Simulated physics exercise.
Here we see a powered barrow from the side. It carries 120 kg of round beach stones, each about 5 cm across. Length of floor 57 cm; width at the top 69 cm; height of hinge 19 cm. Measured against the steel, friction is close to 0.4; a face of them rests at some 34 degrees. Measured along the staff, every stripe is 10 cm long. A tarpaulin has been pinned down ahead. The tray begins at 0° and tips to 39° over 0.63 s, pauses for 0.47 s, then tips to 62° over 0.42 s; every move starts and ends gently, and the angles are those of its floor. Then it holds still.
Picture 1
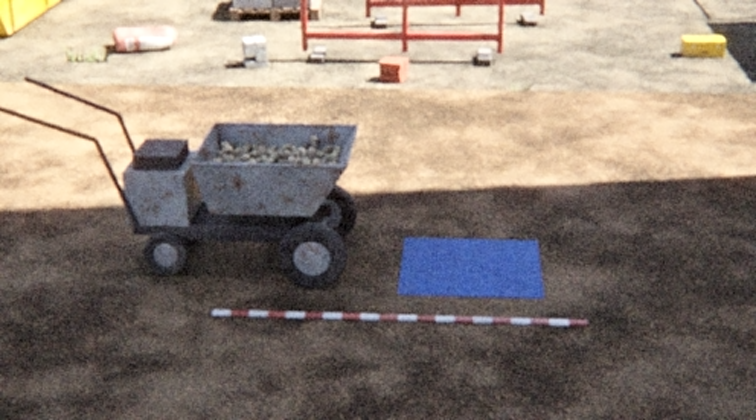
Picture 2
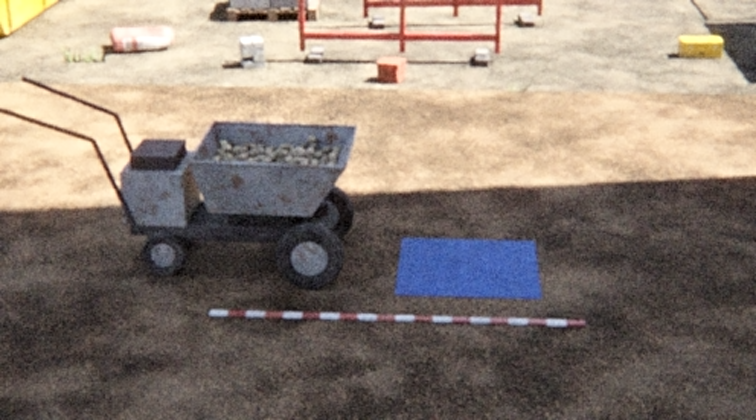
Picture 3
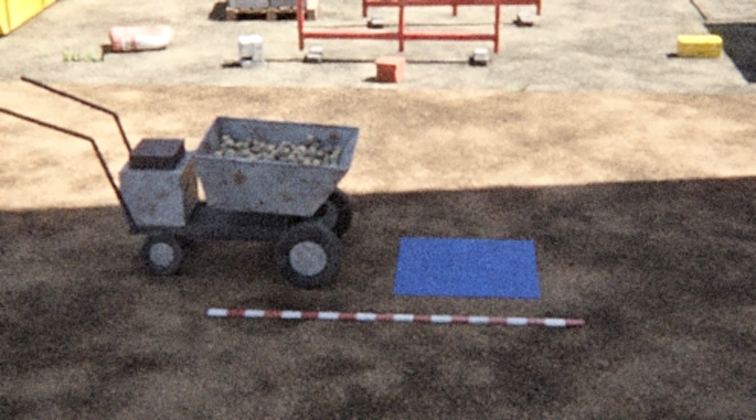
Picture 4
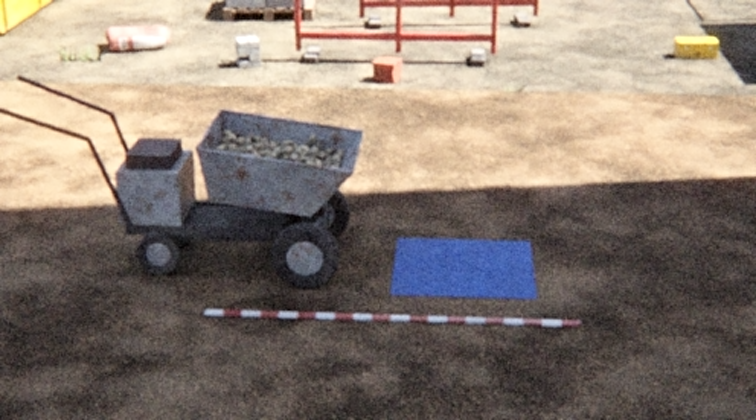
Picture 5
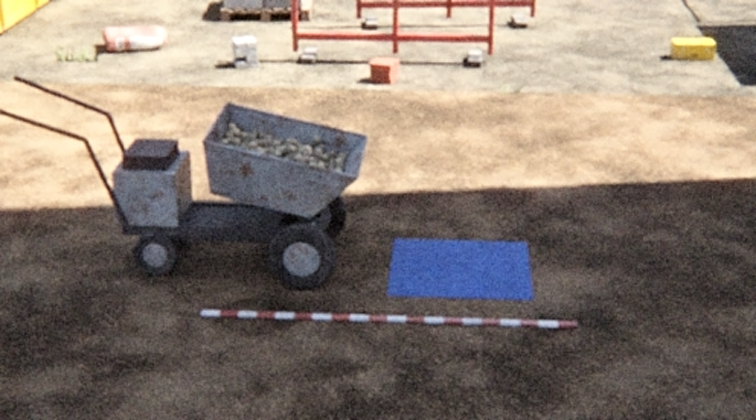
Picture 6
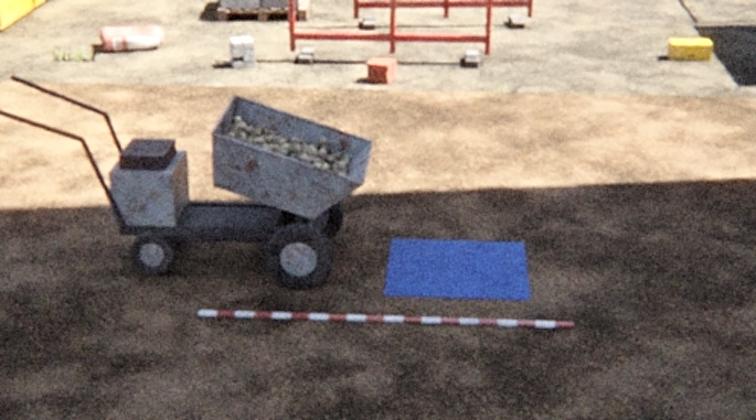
A grey powered barrow loaded with round stones stood on brown ground beside a blue tarpaulin and a red-and-white staff, and its tray slowly tilted, the back rising and the front leaning right.
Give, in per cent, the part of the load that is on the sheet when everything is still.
Close to 60 in every hundred.
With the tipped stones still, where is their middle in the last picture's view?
At about pixel (432, 261) in the last view.
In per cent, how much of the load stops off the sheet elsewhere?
10 per cent or so.
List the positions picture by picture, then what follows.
In the first frame, the tray is at 0°, its lip at (346, 167); the top of the load is at (290, 153).
The second frame shows lip at (346, 168), floor tilted 1°, highest stones at (280, 152).
The third frame shows lip at (349, 169), floor tilted 4°, highest stones at (252, 148).
The fourth frame shows lip at (353, 173), floor tilted 8°, highest stones at (241, 142).
The fifth frame shows lip at (358, 178), floor tilted 13°, highest stones at (238, 135).
The sixth frame shows lip at (363, 184), floor tilted 18°, highest stones at (238, 129).
A little later the floor is at 33°; 100 % in the tray; the foremost stones are at (359, 184).
Then the floor is at 39°; 100 % in the tray; the foremost stones are at (382, 191).
Later still the floor is at 62°; 70 % in the tray, 29 % on the sheet, 1 % off the sheet elsewhere; the foremost stones are at (478, 265).
In the end the floor is at 62°; 28 % in the tray, 3 % short of the sheet, 59 % on the sheet, 11 % off the sheet elsewhere; the foremost stones are at (539, 252).
